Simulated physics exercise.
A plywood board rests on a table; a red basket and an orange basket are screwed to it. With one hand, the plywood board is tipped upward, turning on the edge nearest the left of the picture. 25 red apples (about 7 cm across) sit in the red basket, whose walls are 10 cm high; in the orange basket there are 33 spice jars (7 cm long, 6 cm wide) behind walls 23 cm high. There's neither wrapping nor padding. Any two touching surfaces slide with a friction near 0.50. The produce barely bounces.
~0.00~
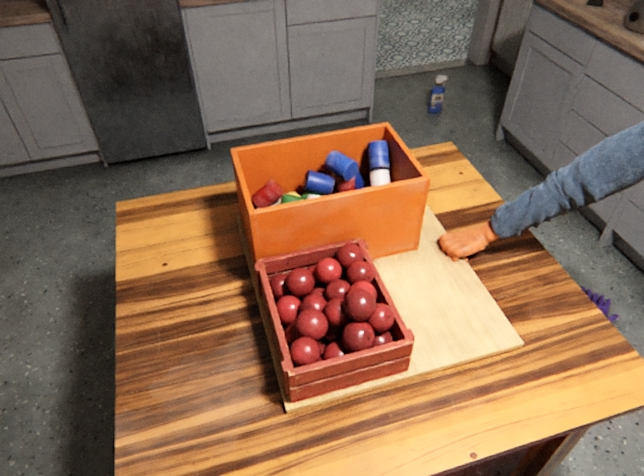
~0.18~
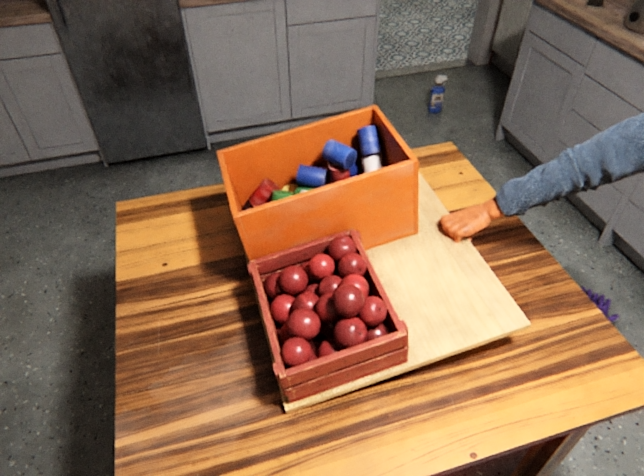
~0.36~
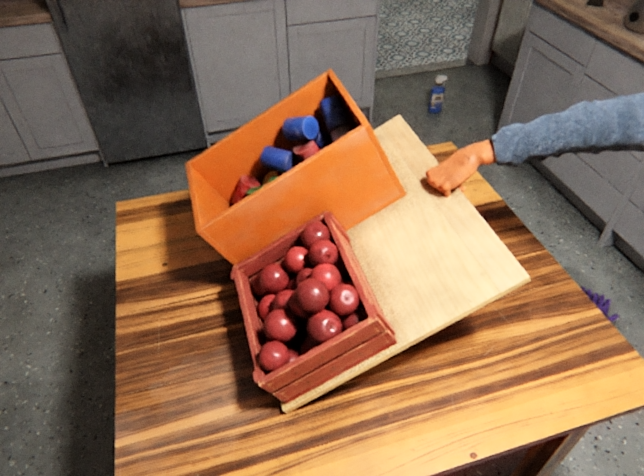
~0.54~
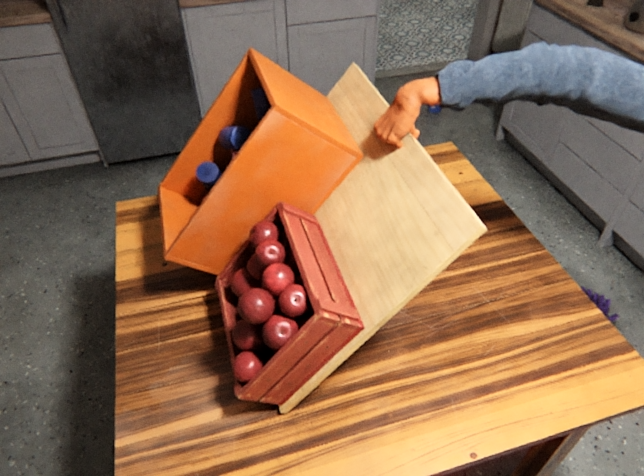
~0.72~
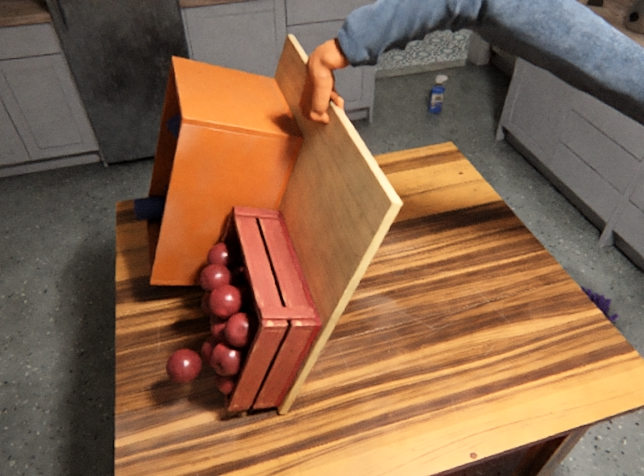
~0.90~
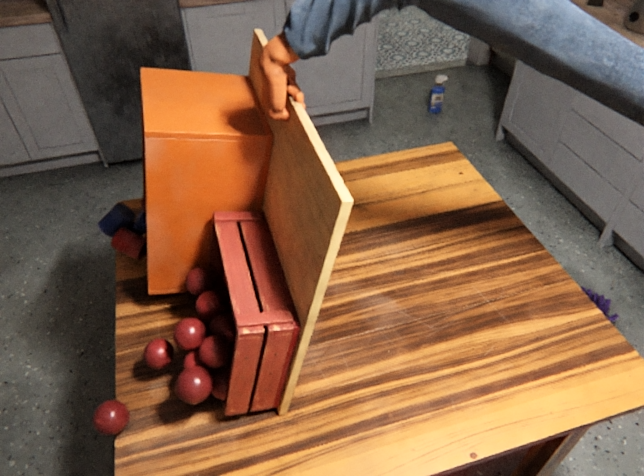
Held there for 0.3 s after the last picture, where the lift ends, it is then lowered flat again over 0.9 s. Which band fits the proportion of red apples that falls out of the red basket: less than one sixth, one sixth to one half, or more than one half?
My bet is the number getting out will be one sixth through one half of the total.
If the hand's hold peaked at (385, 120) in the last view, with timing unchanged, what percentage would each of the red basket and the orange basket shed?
In that case red basket sheds 10 percent of its load and orange basket sheds 0 percent.
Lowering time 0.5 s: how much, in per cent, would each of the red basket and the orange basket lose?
Red basket 40, orange basket 30 per cent.
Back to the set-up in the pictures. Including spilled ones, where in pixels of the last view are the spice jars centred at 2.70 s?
I'd put the middle close to (284, 231).
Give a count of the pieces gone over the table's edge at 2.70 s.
Estimate - about 12 in total.
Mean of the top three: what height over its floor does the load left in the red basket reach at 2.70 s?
It reaches close to 12 cm.
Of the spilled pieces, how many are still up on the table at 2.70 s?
The number is some 8.
After 1.19 s, tilt 77°; red basket 15 in, 10 out and orange basket 26 in, 7 out.
After 1.55 s, tilt 51°; red basket 15 in, 10 out and orange basket 24 in, 9 out.
After 2.05 s, tilt 1°; red basket 15 in, 10 out and orange basket 24 in, 9 out.
Final count (at 2.70 s), red basket 15 in, 10 out and orange basket 24 in, 9 out. Asked share, 10 of 25, 40 per cent.
